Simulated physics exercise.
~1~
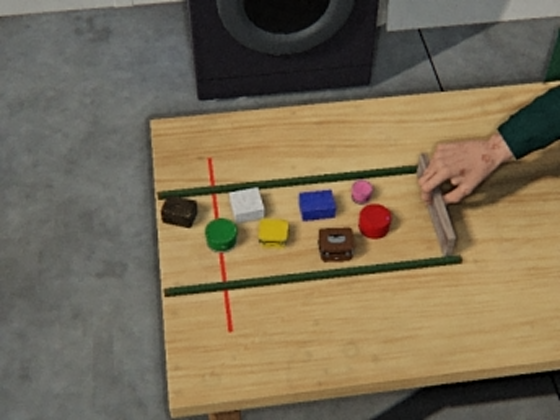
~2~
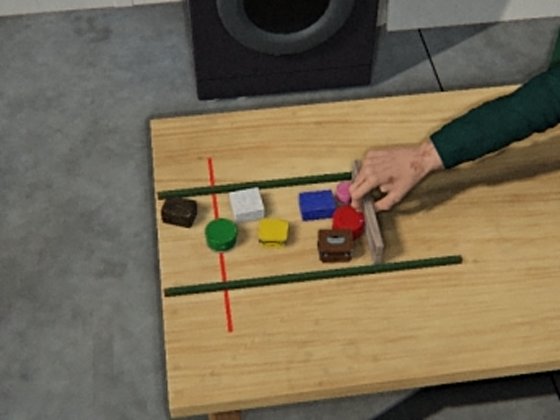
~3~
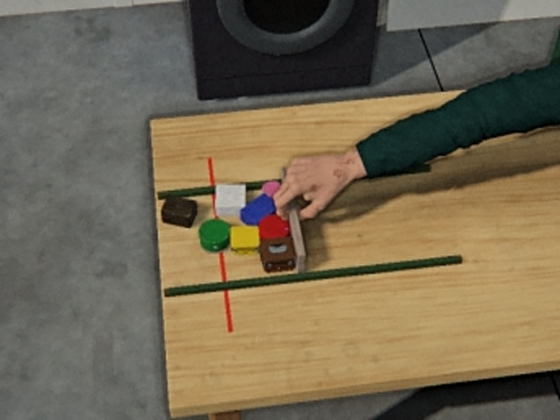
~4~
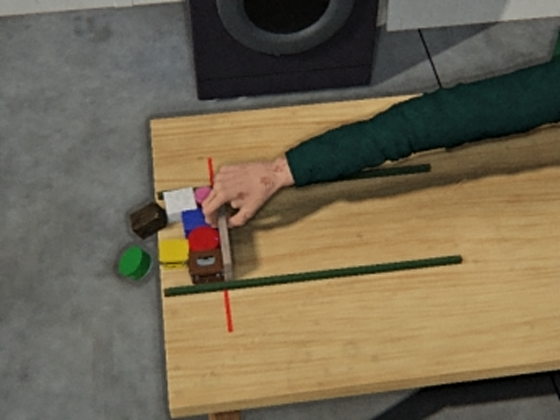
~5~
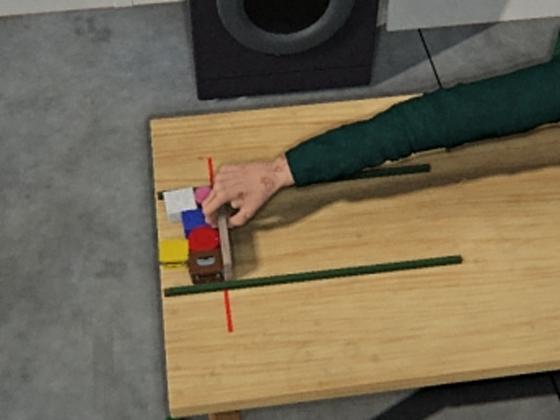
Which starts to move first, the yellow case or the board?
The board starts to move first. The yellow case stays where it is at first and only shifts left later, as the board and the bunched objects come closer.
Hand sliding an upright board left along a wooden table, bunching small coloured objects together and pushing a black block and green tin off the end.
